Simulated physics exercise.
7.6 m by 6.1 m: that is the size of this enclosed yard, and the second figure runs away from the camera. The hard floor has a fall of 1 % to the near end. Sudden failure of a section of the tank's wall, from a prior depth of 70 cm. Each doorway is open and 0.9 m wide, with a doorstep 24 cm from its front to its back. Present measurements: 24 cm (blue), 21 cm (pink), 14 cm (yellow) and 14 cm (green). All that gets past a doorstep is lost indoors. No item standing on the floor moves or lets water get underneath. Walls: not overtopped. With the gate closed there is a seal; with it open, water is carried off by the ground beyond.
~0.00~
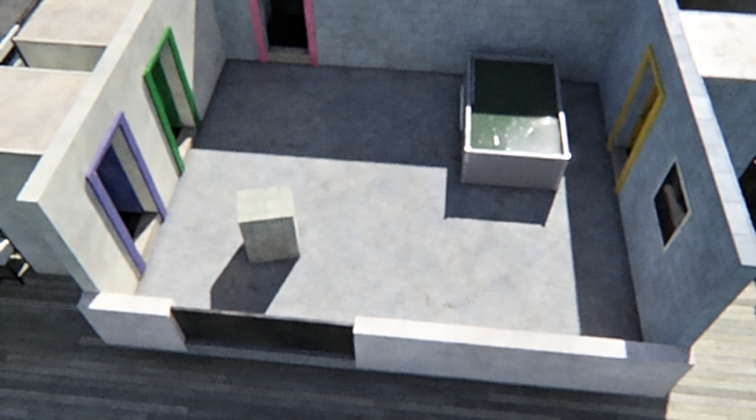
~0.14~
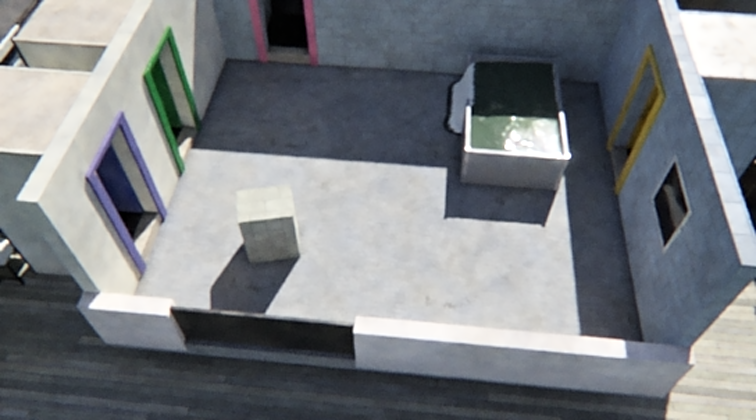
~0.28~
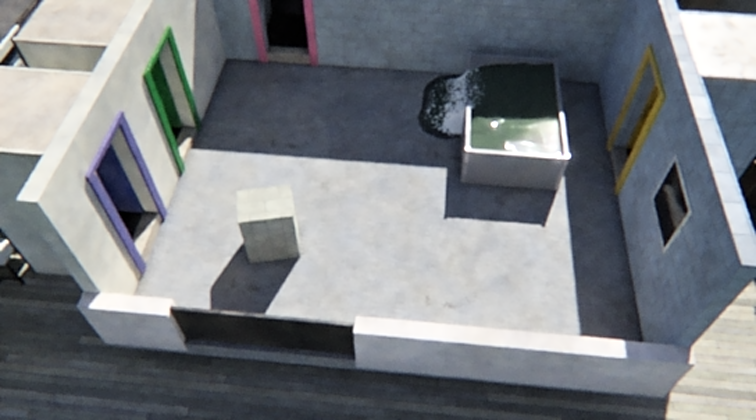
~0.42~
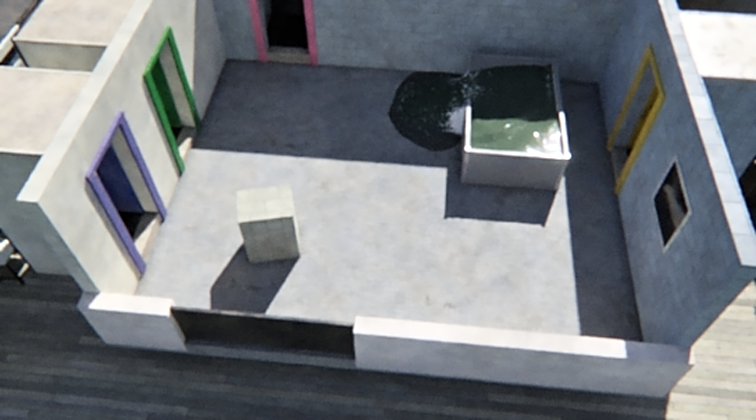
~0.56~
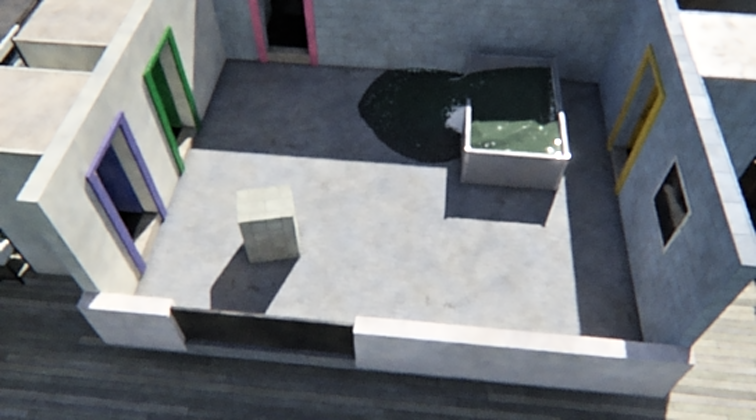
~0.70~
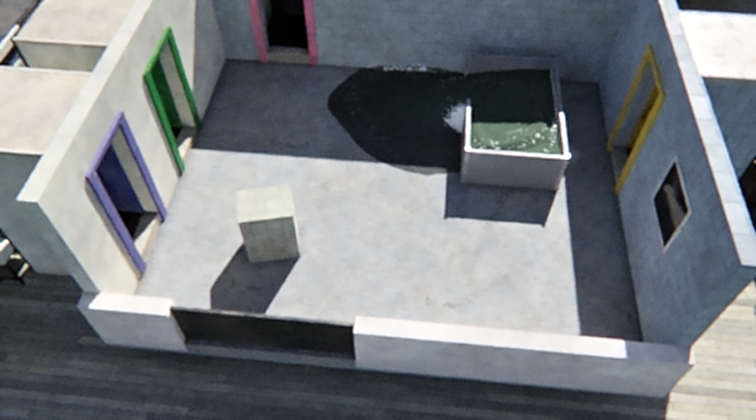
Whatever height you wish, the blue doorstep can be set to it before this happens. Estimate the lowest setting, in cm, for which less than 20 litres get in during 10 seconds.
Around 11.5 cm.
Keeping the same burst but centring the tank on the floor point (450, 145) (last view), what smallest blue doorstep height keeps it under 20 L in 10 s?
It should be around 11.0 cm high.
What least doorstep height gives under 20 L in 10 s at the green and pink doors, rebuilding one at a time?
Roughly 15 cm for the green door and roughly 10.5 cm for the pink door.
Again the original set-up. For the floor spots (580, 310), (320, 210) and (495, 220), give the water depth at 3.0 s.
Going through the spots in order gives 0, 1 and 0 centimetres.
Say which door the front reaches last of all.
Answer: Yellow.
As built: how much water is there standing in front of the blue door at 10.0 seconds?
Lab note: Depth approx. 12.0 cm.
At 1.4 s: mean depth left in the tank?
Average depth: Approx. 45 cm.
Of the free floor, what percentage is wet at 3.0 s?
40 %.
After 1.4 s water covers 30 % of the floor, deepest (38 cm) near (461, 97); it has not reached the blue door.
After 3.0 s water covers 40 % of the floor, deepest (32 cm) near (225, 87); 6 cm at the blue door, 0 litres in over its 24 cm doorstep.
After 10.0 s water covers 90 % of the floor, deepest (15 cm) near (124, 322); 12 cm at the blue door, 0 litres in over its 24 cm doorstep.
At the blue door as built, the water arrived by 2.8 s and peaked near 16 cm at 7.8 s.
Run again over the same 10 s with other heights there, 35 litres in over 10 cm, 9 litres over 13.5 cm. The limit of 20 litres is kept from about 11.5 cm up.
